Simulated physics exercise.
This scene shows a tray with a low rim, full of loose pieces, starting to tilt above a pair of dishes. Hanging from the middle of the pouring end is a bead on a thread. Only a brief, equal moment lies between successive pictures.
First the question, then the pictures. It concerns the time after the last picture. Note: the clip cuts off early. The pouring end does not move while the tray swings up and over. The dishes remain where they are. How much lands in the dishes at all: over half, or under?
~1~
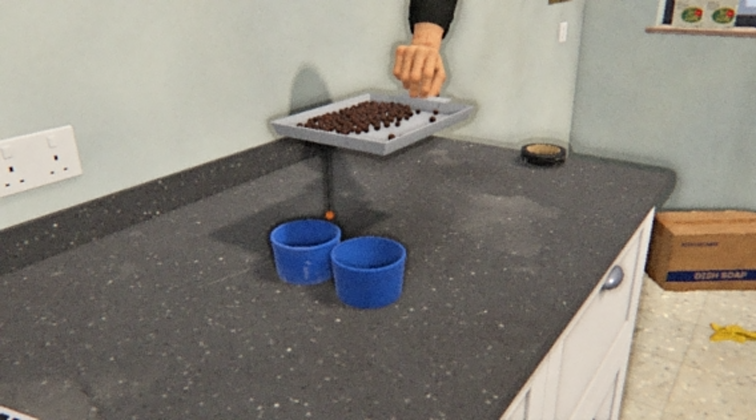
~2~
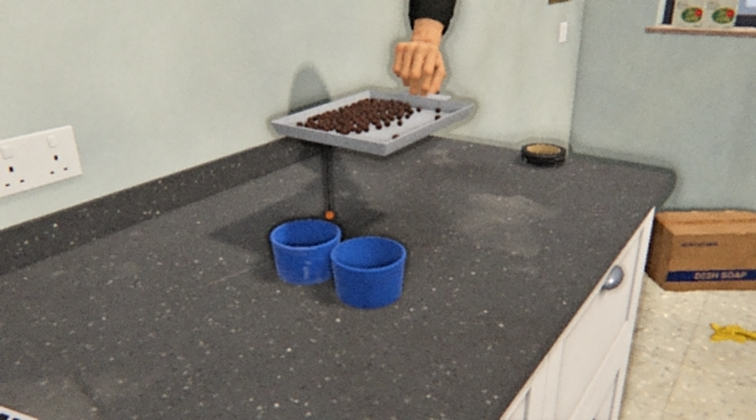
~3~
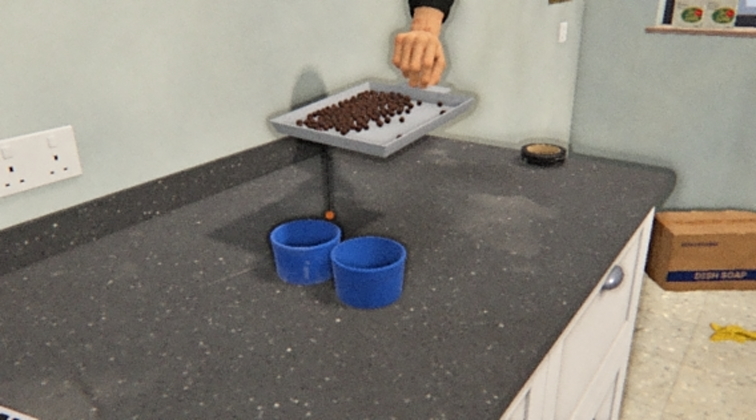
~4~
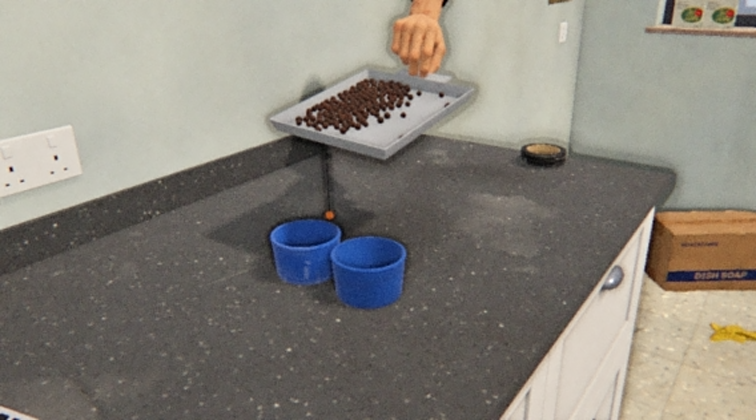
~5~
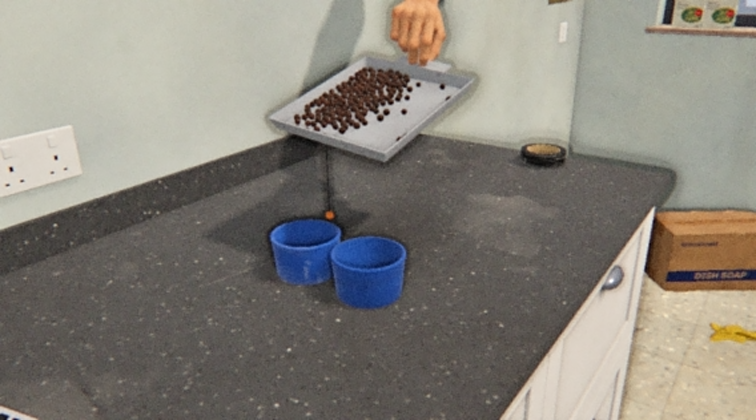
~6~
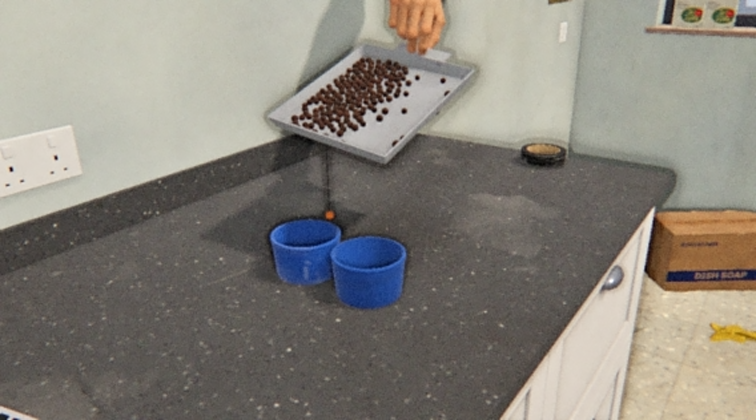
The load will mostly be caught.
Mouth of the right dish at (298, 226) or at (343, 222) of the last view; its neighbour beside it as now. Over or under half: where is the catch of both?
A minority, then a minority.
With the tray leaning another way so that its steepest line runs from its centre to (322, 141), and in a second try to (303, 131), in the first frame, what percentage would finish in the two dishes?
Respectively 40 and 0 in a hundred.
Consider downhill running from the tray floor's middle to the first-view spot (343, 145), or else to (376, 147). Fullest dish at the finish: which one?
Well, the one to the right comes out on top first, then the one to the right.
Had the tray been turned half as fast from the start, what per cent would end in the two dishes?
Estimated share: Some 90%.
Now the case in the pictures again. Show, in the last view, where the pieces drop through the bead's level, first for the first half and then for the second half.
Around (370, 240) first; around (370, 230) second.
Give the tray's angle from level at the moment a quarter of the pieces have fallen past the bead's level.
Somewhere near 65°.
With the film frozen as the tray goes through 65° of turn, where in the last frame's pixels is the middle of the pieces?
Around (364, 172).
Shortly afterwards, tray tipped steeply; near half on the tray; near a quarter in the right dish; only a few in the left dish; a little outside both; near a quarter in the air.
Next, tray tipped past a quarter turn; the bulk in the right dish; a little in the left dish; a little outside both; only a few in the air.
Some moments later, tray tipped past a quarter turn; the bulk in the right dish; a little in the left dish; a little outside both.
In the end, tray tipped past a quarter turn; the bulk in the right dish; a little in the left dish; a little outside both.
